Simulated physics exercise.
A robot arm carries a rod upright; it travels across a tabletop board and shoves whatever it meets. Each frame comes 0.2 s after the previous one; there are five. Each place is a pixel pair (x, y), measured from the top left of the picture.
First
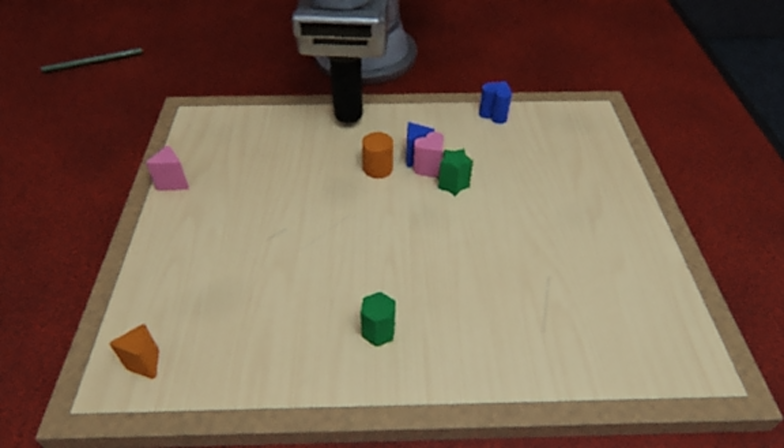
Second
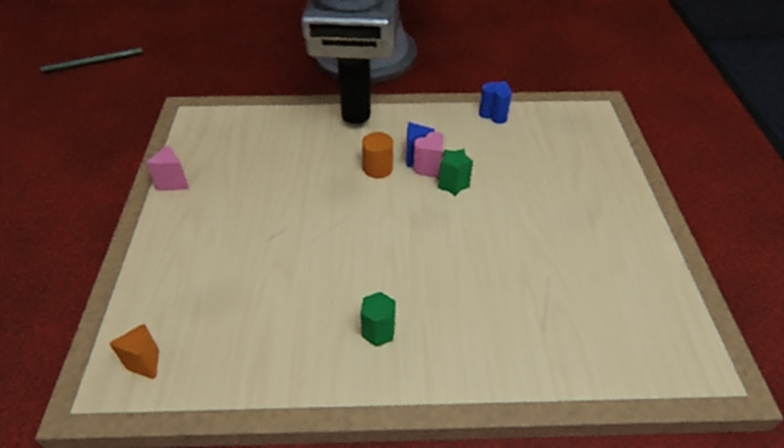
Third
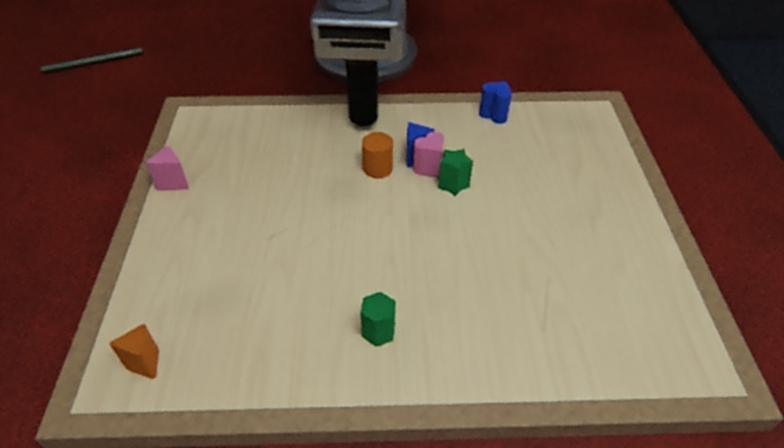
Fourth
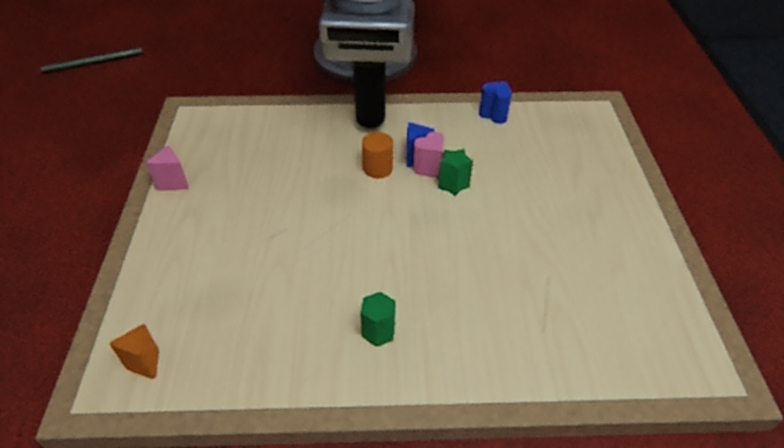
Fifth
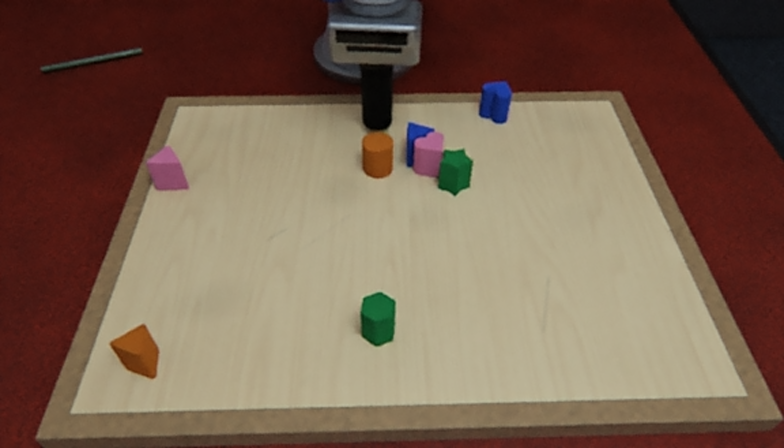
At first, a robot arm's dark rod stands at the far edge of a wooden board scattered with coloured blocks, just left of an orange cylinder. The rod then slides slightly rightward in small steps until it is directly behind the cylinder, while every block stays still.
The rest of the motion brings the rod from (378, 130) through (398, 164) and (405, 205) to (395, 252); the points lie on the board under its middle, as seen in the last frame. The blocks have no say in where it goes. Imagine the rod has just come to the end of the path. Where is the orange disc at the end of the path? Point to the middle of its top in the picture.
Top centre: (372, 161).
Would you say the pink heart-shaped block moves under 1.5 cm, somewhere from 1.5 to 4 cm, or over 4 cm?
Within 1.5 cm.
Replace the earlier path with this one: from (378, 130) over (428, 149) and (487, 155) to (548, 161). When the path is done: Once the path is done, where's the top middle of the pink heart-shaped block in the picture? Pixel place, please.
Somewhere near (441, 157).
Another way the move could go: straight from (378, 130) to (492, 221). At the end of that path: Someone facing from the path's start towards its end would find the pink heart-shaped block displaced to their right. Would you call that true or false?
My answer: True.
On the path given first. One third of the way, rod (398, 156); orange disc (375, 151); blue triangular block (424, 131); pink heart-shaped block (436, 143).
Two thirds of the way, rod (405, 198); orange disc (372, 161); blue triangular block (425, 132); pink heart-shaped block (437, 144); green star block (459, 158).
At the end, rod (395, 245); orange disc (372, 161); blue triangular block (425, 132); pink heart-shaped block (437, 144); green star block (459, 158).
